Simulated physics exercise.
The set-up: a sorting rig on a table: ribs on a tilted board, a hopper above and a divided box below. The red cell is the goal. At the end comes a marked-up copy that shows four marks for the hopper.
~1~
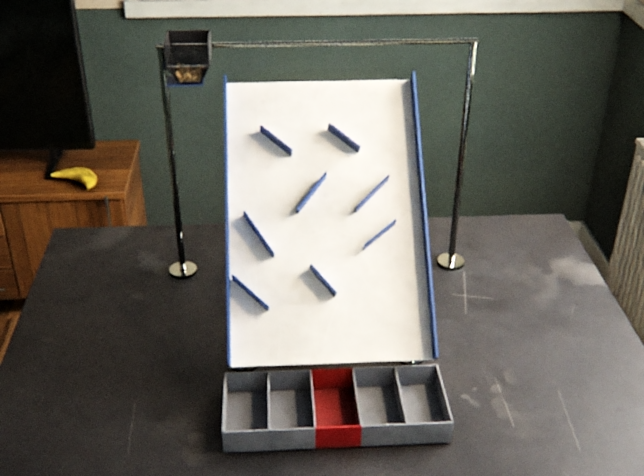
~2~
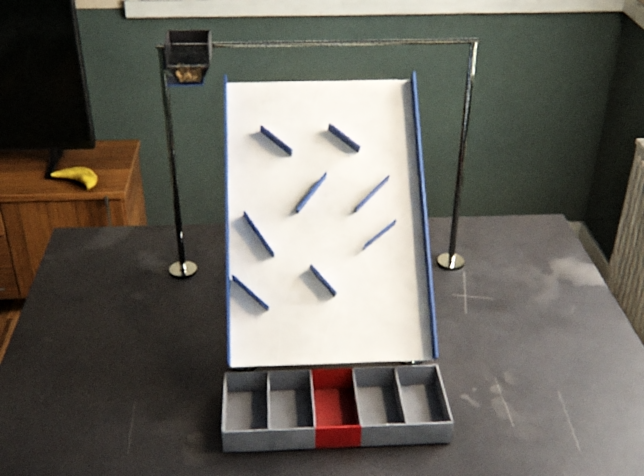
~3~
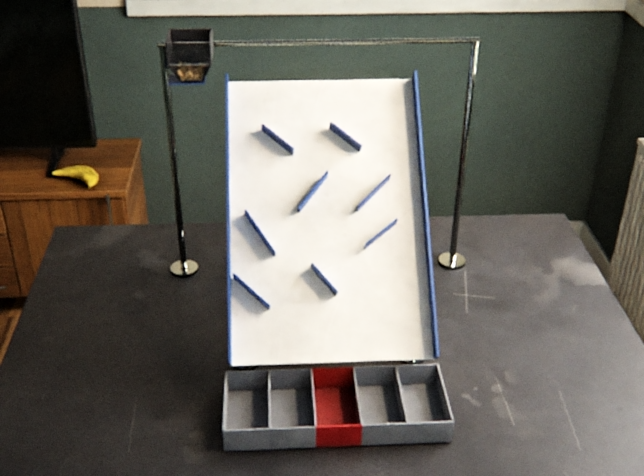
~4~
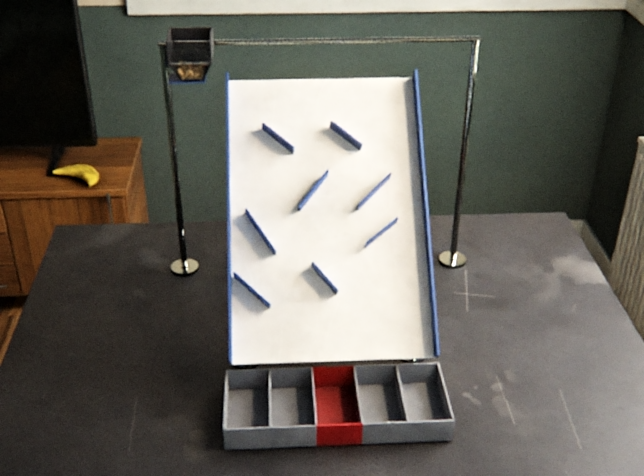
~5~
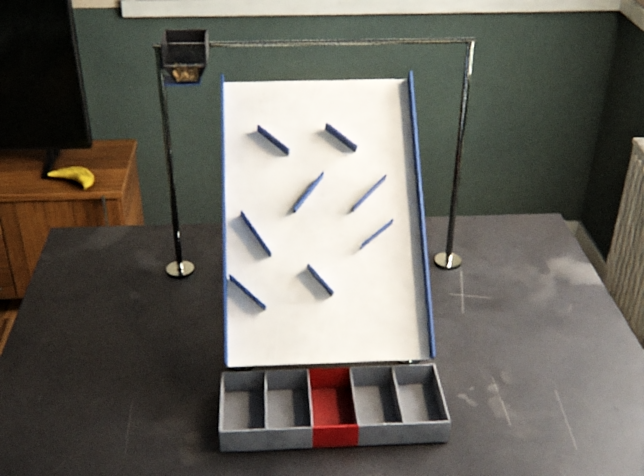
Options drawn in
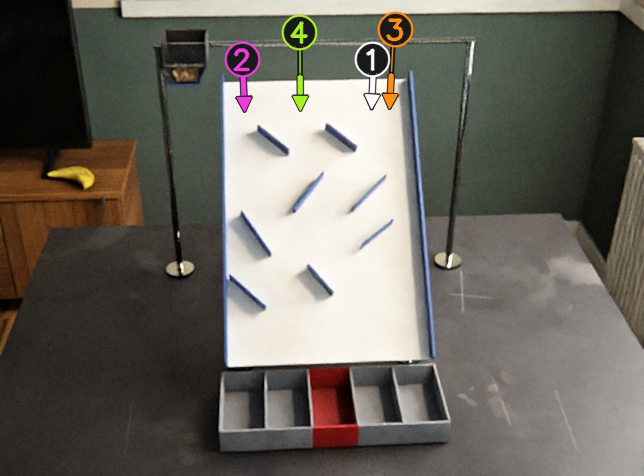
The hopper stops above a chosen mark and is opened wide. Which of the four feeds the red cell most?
Best: 2.
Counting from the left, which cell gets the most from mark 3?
The fifth from the left.
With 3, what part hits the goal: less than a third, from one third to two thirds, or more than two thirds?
Mark 3 gives less than a third.
On the marked copy, mark 1 meets the board at (371, 103); mark 2 meets the board at (244, 106); mark 3 meets the board at (389, 103); mark 4 meets the board at (300, 105).
If 1 is chosen, only a few in the red cell, all but a few in other cells, only a few outside the box.
If 2 is chosen, close to half in the red cell, close to a third in other cells, a small share held on the board.
If 3 is chosen, only a few in the red cell, all but a few in other cells, a small share outside the box.
If 4 is chosen, close to a third in the red cell, close to two thirds in other cells, only a few outside the box.
